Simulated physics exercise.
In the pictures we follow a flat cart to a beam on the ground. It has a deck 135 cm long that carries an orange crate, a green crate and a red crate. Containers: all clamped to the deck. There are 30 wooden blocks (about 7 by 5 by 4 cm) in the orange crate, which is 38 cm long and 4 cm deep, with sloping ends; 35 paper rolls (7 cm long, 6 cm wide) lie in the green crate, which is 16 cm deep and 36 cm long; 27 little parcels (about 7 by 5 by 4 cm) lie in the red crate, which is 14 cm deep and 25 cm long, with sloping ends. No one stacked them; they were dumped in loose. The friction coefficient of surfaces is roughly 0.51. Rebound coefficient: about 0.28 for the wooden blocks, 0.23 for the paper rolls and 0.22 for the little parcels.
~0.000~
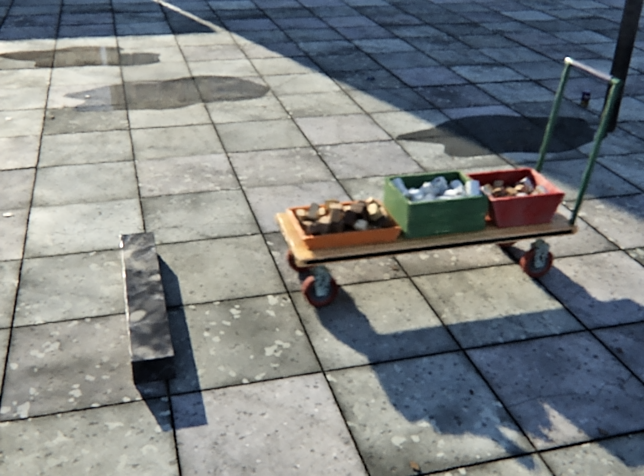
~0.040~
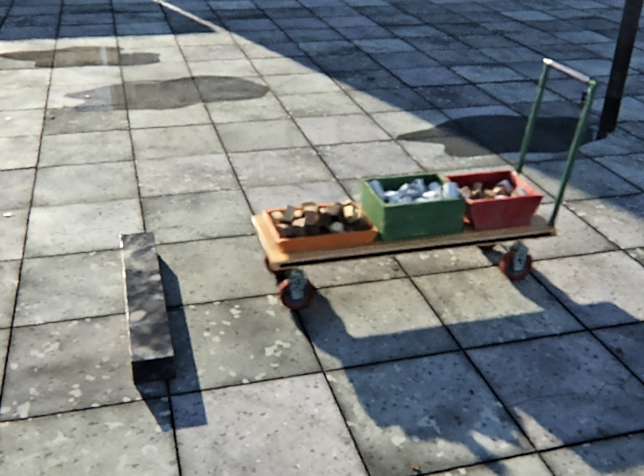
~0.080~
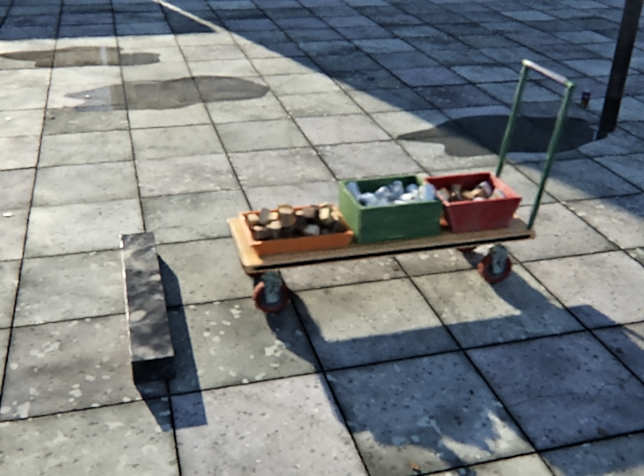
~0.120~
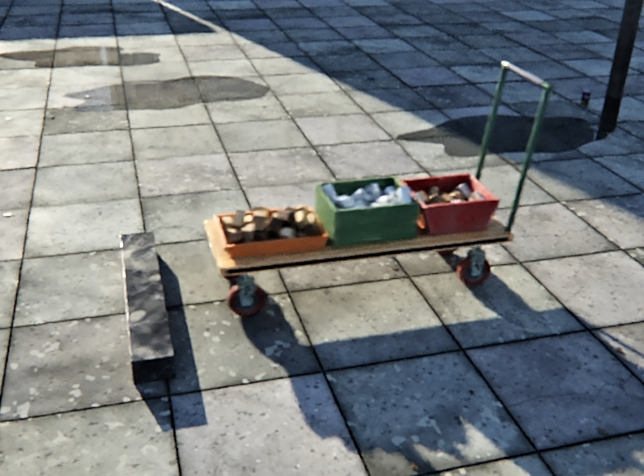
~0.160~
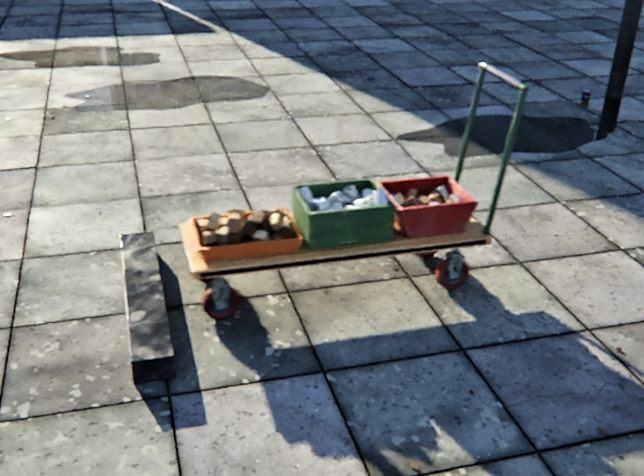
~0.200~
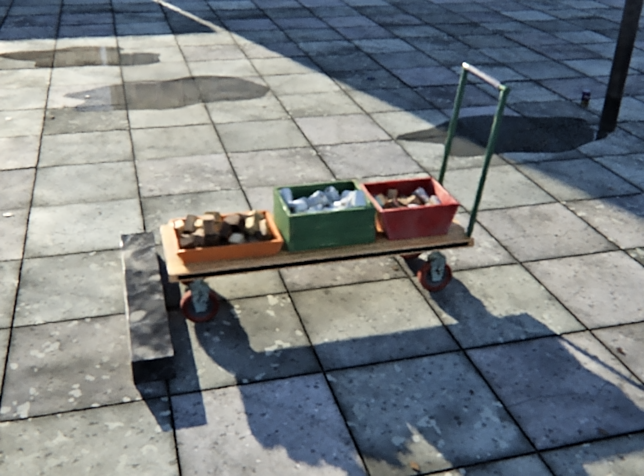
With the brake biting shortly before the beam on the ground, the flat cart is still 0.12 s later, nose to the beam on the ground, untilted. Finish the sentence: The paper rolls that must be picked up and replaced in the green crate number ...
... less than a sixth of them.
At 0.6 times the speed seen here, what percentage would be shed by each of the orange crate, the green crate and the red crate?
Orange crate 10, green crate 0, red crate 0 per cent.
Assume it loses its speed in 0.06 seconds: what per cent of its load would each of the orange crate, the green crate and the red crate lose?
With that change, orange crate 40 per cent, green crate 0 per cent, red crate 0 per cent.
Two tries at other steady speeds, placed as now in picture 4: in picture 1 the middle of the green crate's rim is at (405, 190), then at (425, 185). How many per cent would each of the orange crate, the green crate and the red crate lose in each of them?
Orange crate: 0 / 20 percent; green crate: 0 / 0 percent; red crate: 0 / 0 percent.
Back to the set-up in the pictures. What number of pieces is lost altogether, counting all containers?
Roughly 12 pieces.
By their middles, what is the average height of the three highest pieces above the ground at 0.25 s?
Roughly 46 centimetres.
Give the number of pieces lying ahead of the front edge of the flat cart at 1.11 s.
Count: Approx. 8.
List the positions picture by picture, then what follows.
In the first picture (places track the rim corner closest to us here), green crate (411, 203); red crate (495, 199); 60 cm to go; all still inside.
In the second picture, green crate (387, 206); red crate (472, 202); 49 cm to go.
In the third picture, green crate (362, 208); red crate (449, 204); 38 cm to go.
In the fourth picture, green crate (338, 211); red crate (426, 206); 26 cm to go.
In the fifth picture, green crate (312, 213); red crate (402, 209); stopping.
In the sixth picture, green crate (292, 215); red crate (383, 211); stopping; all still inside.
After 0.25 s, the orange crate has all 30, the green crate has all 35 and the red crate has all 27.
After 0.37 s, the orange crate is down by 6 of 30, the green crate has all 35 and the red crate has all 27.
After 0.60 s, the orange crate is down by 10 of 30, the green crate is down by 1 of 35 and the red crate has all 27.
Final count (at 1.11 s), the orange crate is down by 11 of 30, the green crate is down by 1 of 35 and the red crate has all 27. Asked share, 1 of 35, 3 per cent.
